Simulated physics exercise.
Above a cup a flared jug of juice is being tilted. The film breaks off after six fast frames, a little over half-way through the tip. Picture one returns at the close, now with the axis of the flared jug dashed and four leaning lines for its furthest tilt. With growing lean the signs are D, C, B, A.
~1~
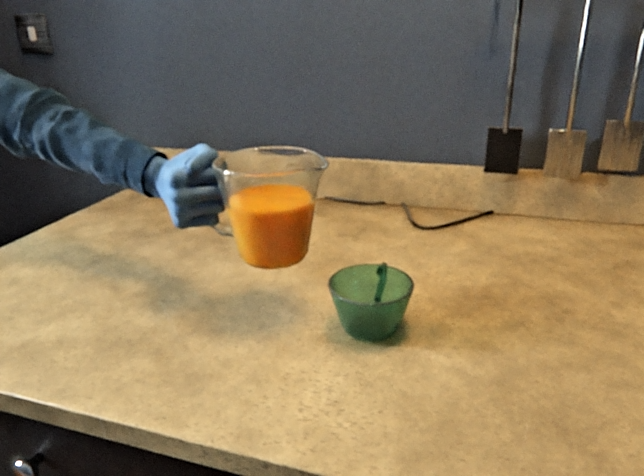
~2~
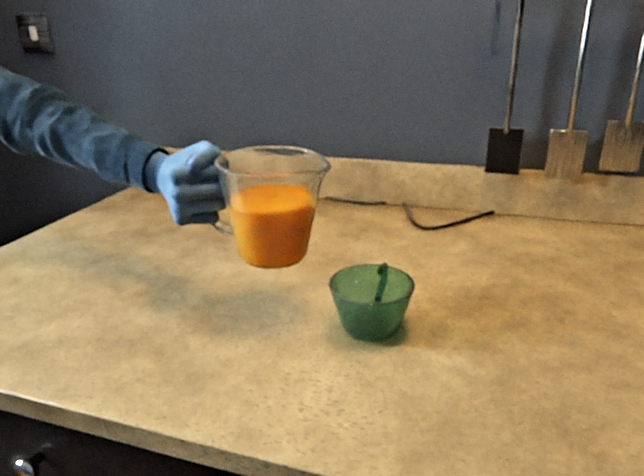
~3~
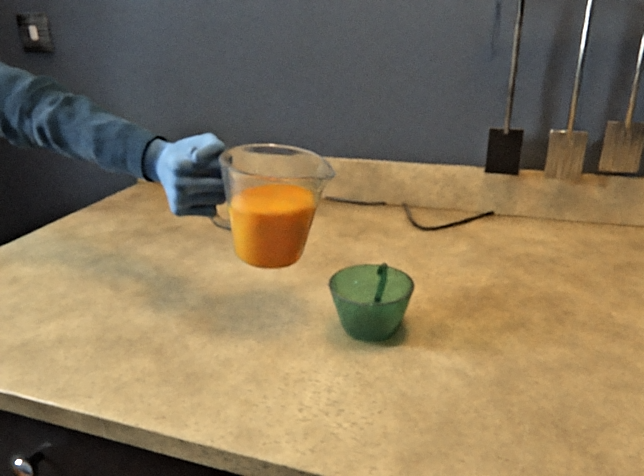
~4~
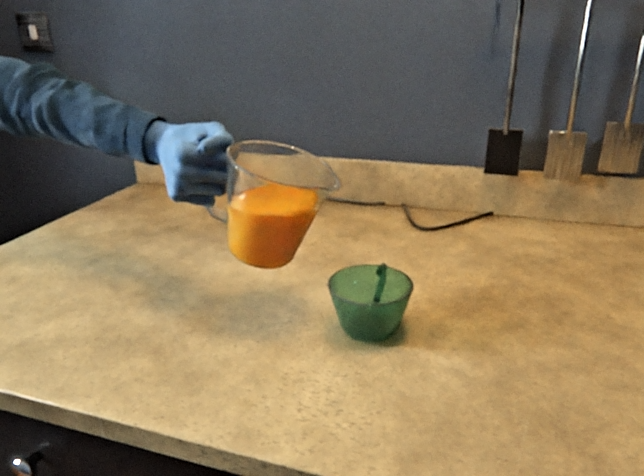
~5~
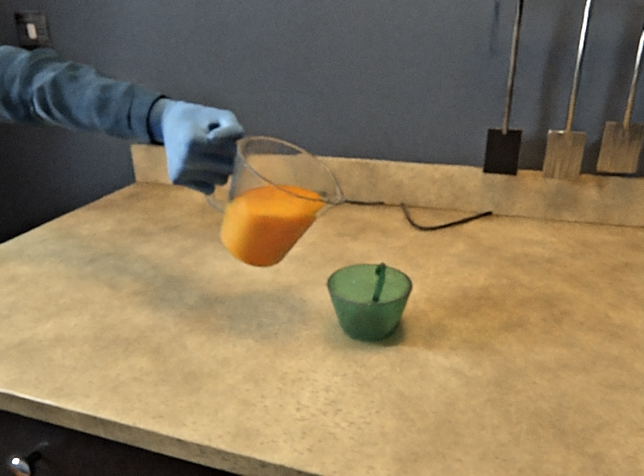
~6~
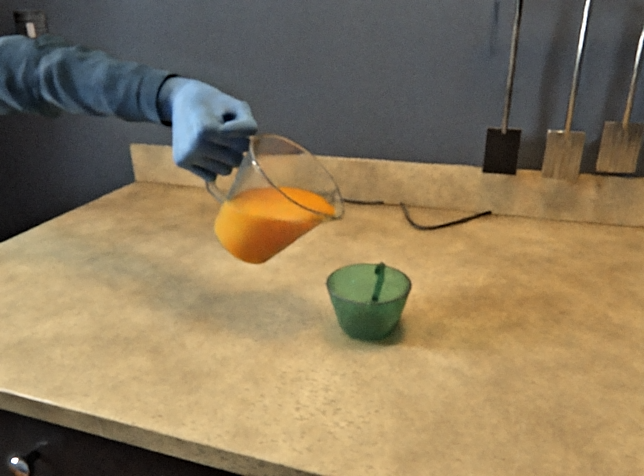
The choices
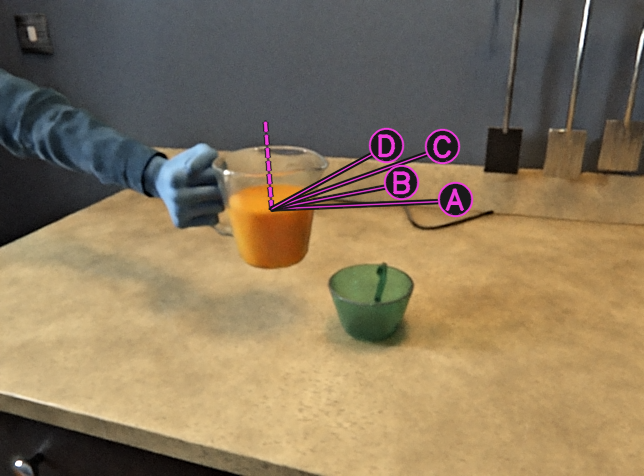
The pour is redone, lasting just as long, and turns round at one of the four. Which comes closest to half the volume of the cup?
Mark D does it best.
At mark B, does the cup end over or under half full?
Over.
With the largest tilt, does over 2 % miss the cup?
Yes, it does.
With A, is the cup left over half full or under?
Over.
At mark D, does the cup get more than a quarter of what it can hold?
Yes.
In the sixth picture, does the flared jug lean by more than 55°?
No, it does not.
In magenta, A at (438, 201); B at (385, 187); C at (427, 153); D at (372, 154).
If A is chosen, the cup ends with about 90 % of what it can hold; 29 % of the juice is spilt.
If B is chosen, the cup ends with about 78 % of what it can hold; 22 % of the juice is spilt.
If C is chosen, the cup ends with about 74 % of what it can hold; 8 % of the juice is spilt.
If D is chosen, the cup ends with about 52 % of what it can hold; 3 % of the juice is spilt.
